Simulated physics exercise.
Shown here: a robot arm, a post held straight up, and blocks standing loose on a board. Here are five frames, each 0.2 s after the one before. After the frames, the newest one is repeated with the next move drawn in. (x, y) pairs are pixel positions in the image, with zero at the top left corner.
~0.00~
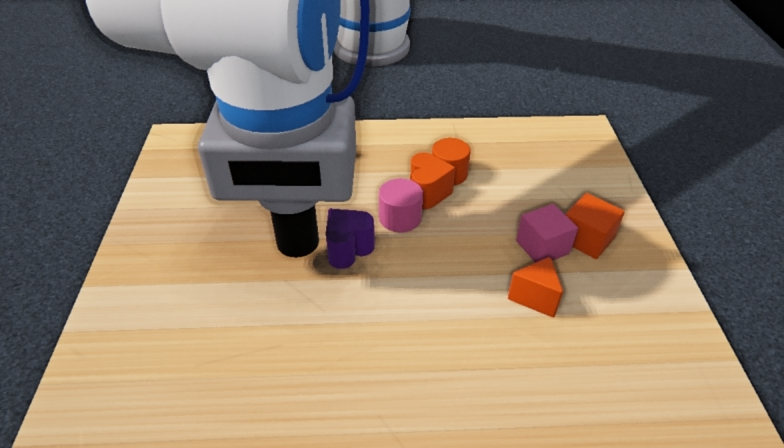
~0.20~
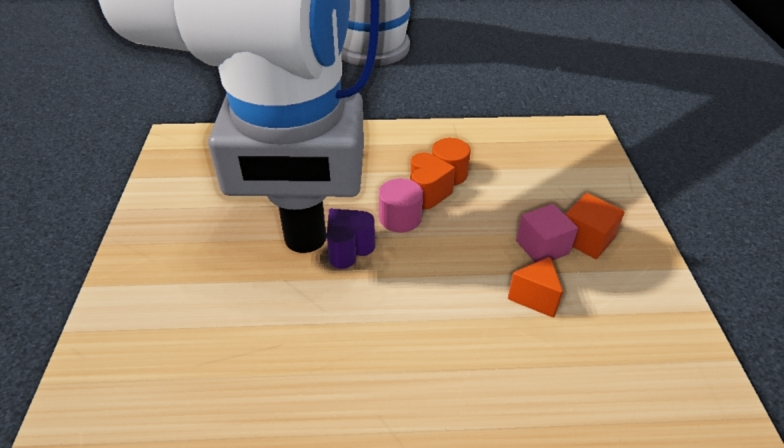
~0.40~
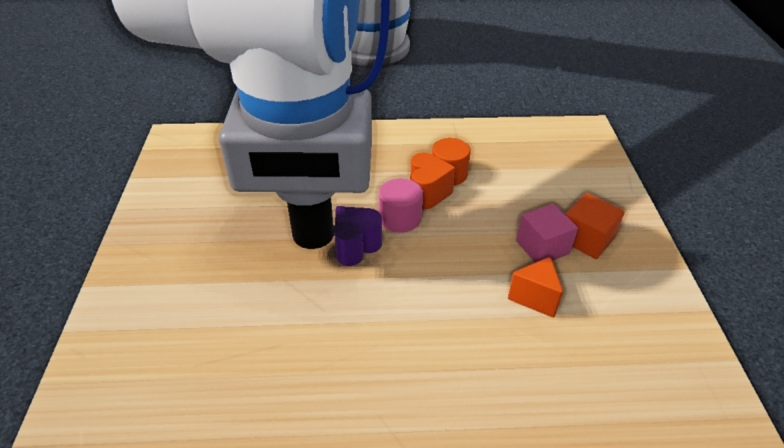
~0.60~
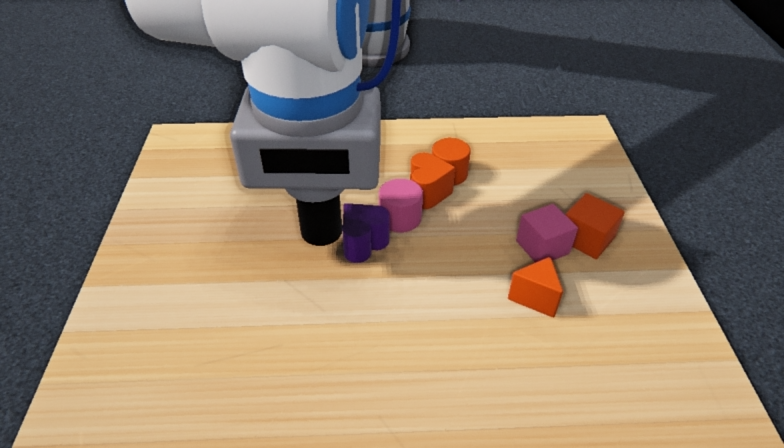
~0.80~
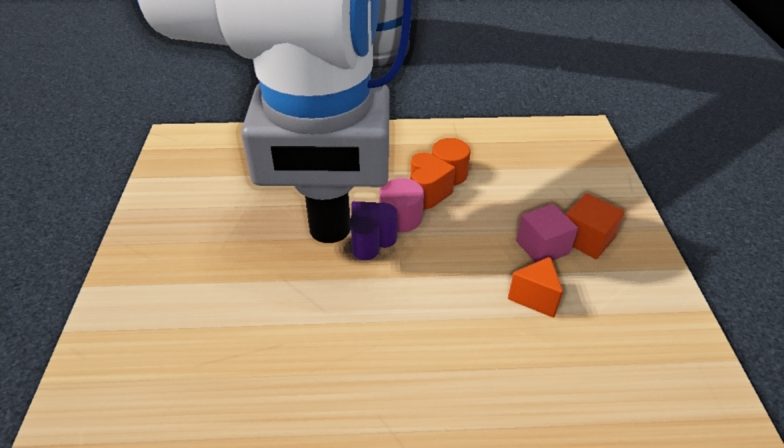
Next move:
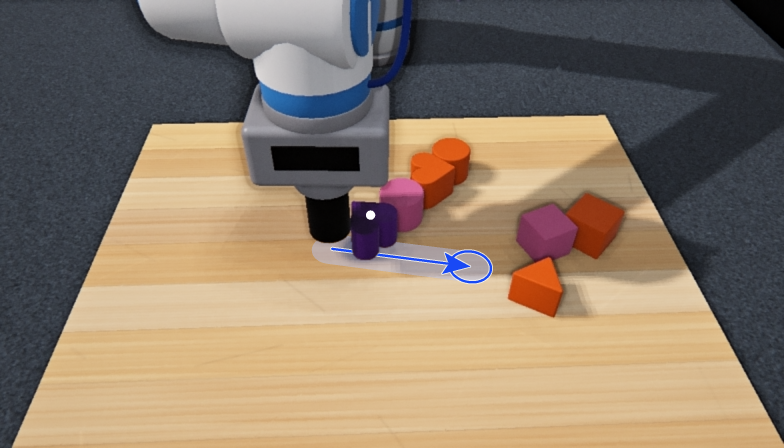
A robot arm's black upright post moves a short way right and slightly toward the back of a wooden board, pushing a purple heart block up to a pink round block, while the orange and pink blocks farther right stay still.
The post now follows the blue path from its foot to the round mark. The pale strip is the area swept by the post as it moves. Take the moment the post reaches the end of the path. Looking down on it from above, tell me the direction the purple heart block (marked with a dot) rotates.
Spins counterclockwise.
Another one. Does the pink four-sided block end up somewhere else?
No
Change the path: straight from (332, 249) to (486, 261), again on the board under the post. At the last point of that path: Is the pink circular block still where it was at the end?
The answer is no.
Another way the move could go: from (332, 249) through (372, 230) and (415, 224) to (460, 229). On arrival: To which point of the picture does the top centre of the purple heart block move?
The middle of its top is at (433, 226).
The line goes in a line from (332, 249) to (470, 266); the dot is on the purple heart block.
What follows on the original path. One third of the way, post at (377, 235); purple heart block at (416, 219); pink circular block at (421, 191); orange heart block at (431, 161); orange circular block at (455, 144).
Two thirds of the way, post at (425, 241); purple heart block at (457, 217), turned 45° anticlockwise; pink circular block at (421, 191); orange heart block at (431, 161); orange circular block at (455, 144).
At the end, post at (473, 247); purple heart block at (481, 212), turned 80° anticlockwise; pink circular block at (421, 191); orange heart block at (431, 161); orange circular block at (455, 144); pink four-sided block unmoved.
